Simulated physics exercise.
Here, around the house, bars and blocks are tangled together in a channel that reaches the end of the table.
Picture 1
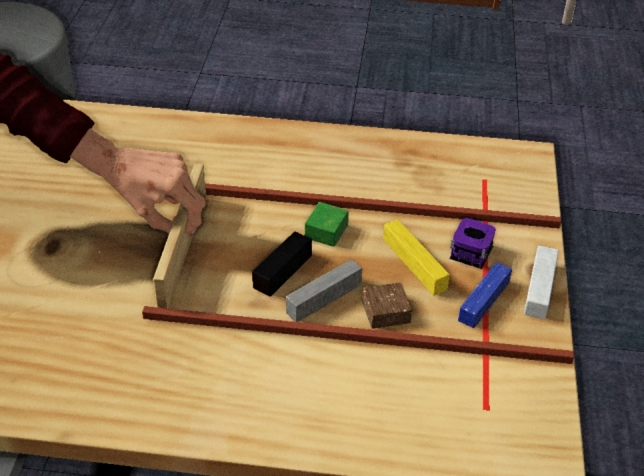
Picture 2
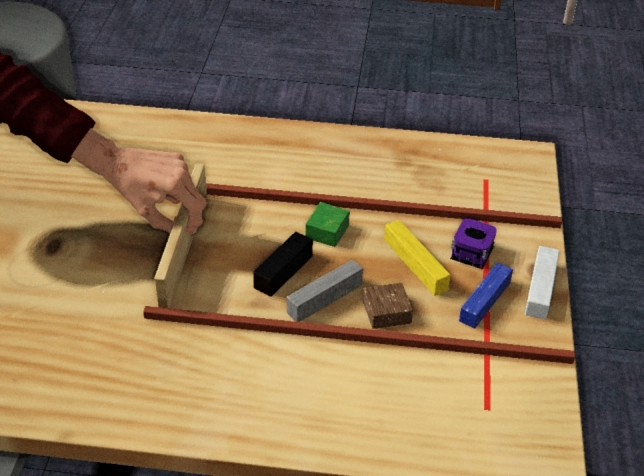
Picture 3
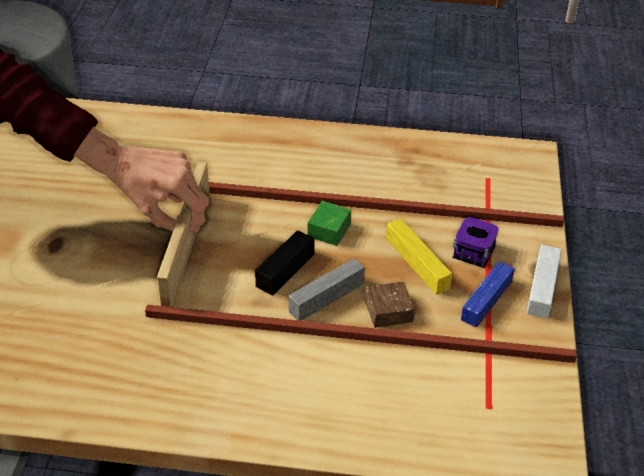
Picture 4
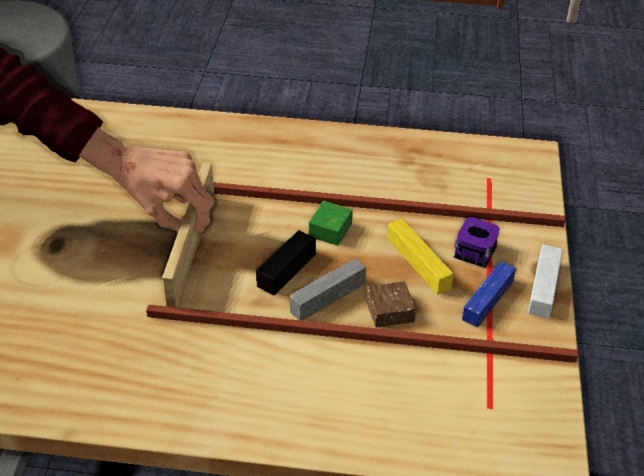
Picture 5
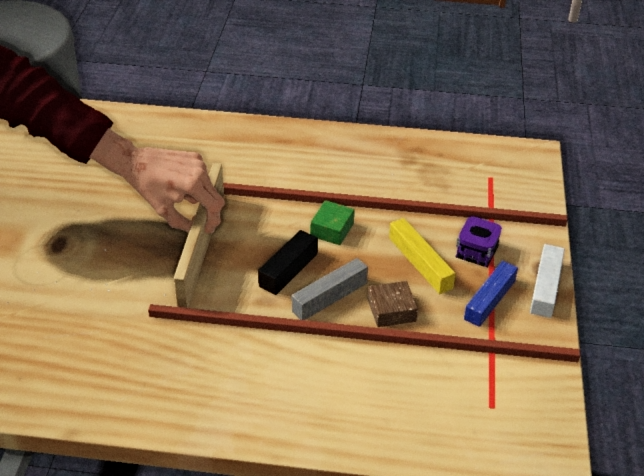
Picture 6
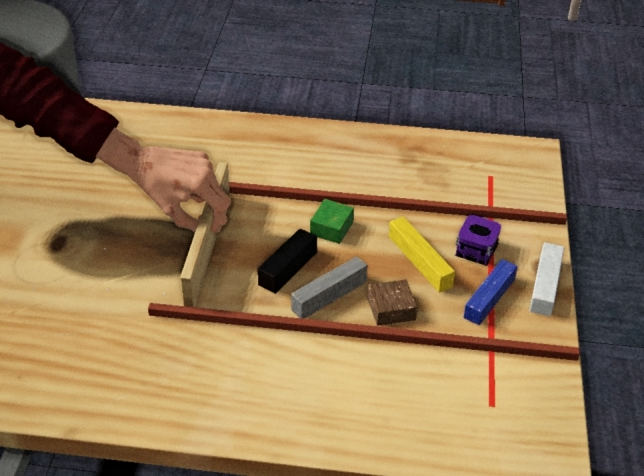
On a wooden table, a hand slides a board slightly right toward scattered colored blocks.
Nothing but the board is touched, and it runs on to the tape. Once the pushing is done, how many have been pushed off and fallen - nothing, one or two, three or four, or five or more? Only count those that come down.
Honestly, barely any fall - one or two of them.
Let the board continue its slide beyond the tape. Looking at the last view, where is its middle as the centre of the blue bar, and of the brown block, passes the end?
The middle is at (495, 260) when it's the blue bar, and at (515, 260) when it's the brown block.
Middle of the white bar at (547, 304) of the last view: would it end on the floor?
Note - white bar not retained.
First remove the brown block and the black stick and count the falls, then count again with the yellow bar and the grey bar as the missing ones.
The counts: 0 and 0.
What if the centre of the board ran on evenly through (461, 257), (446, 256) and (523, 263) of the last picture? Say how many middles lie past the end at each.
Counts per position: 0 / 0 / 4.
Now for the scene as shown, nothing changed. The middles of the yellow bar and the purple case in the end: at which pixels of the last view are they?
Looks like one lands around (538, 261), and the other around (563, 242).
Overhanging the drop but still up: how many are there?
The number would be 2.
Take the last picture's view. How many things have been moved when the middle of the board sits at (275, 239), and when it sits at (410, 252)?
1 by the first point, 7 by the second.
Soon after, none off yet; white bar at rest near (547, 279); blue bar at rest near (491, 292); purple case at rest near (478, 240).
After that, none off yet; white bar at rest near (547, 279); blue bar moving near (502, 294); purple case moving near (489, 238).
In the end, the number that fall off is one or two; gone, white bar.
